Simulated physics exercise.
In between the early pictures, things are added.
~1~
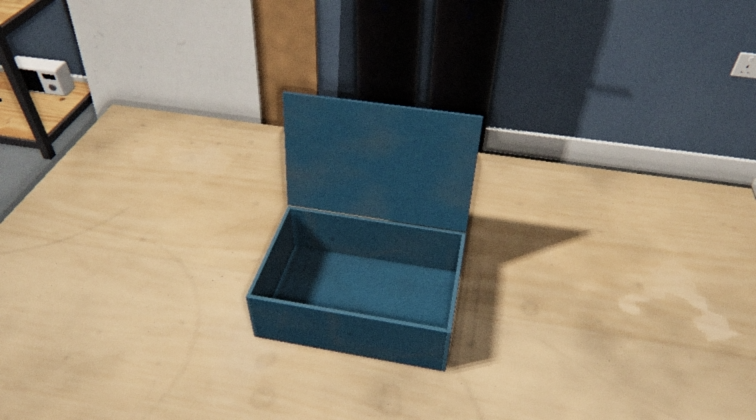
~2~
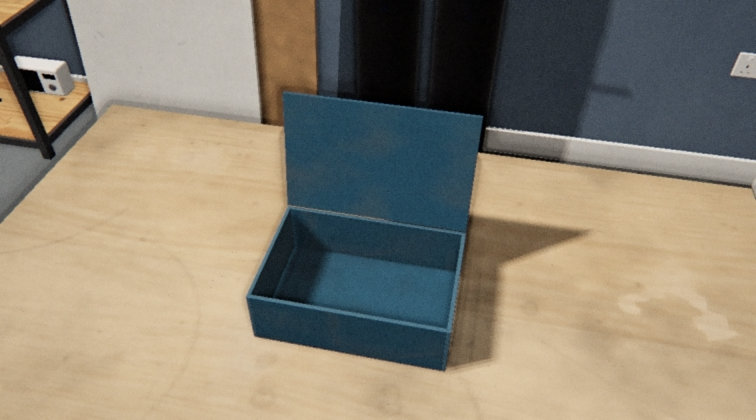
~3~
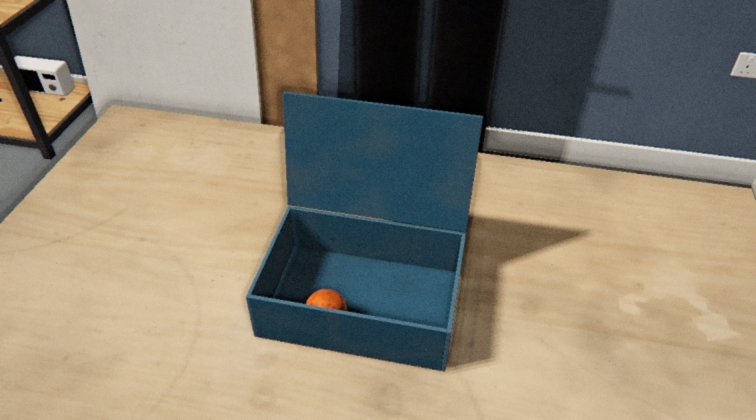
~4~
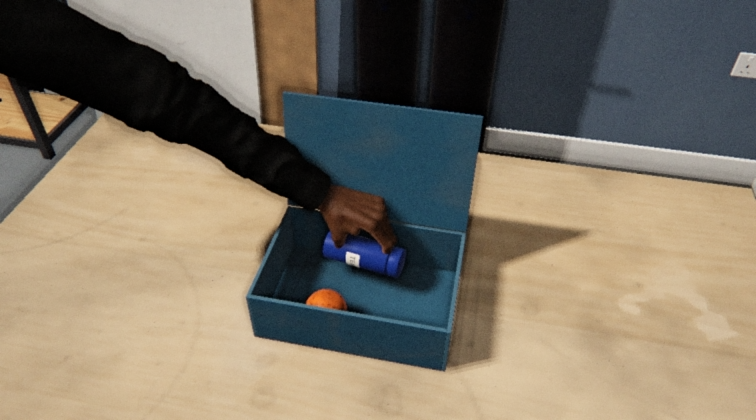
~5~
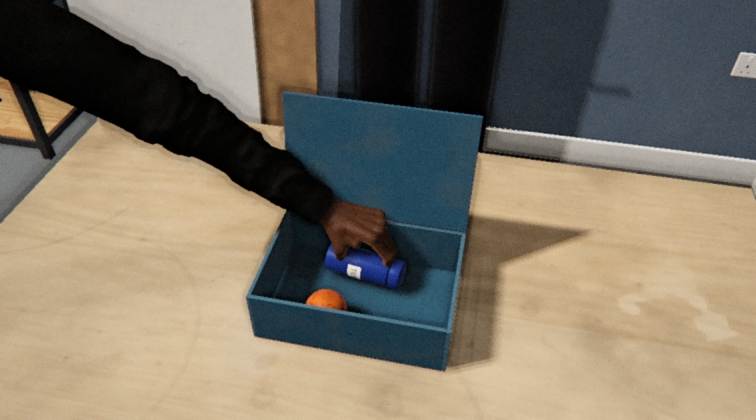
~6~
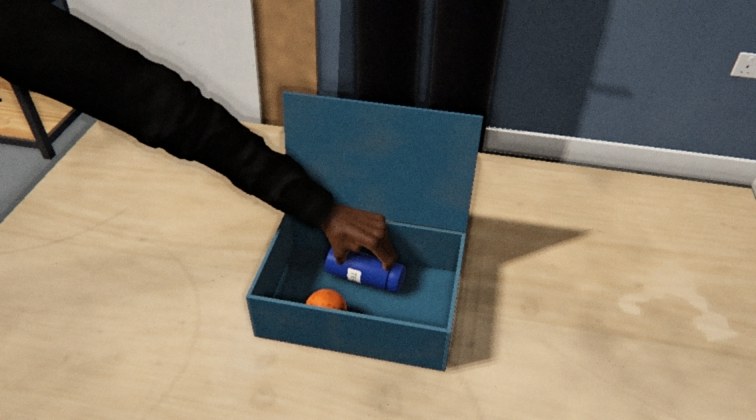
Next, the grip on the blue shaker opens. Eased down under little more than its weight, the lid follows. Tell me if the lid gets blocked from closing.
It does not; the lid closes.
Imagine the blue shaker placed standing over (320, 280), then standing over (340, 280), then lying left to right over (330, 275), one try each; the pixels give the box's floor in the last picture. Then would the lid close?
First try: It gets propped open; second try: It gets propped open; third try: It comes fully down.
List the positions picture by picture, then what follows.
In the first frame, the last thing is not in view yet.
In the second frame, the last thing is not in view yet.
In the third frame, the last thing is not in view yet.
In the fourth frame, on its way; blue shaker (364, 253).
In the fifth frame, on its way; blue shaker (366, 265).
In the sixth frame, in place under the hand; blue shaker (366, 269).
Then, 1.20 s after the last picture, lid 82° above the rim.
Then, 1.70 s after the last picture, lid 46° above the rim.
Then, 2.00 s after the last picture, lid 15° above the rim.
At rest, lid shut; both in place. Seen from the same camera at the end, blue shaker near (365, 270).
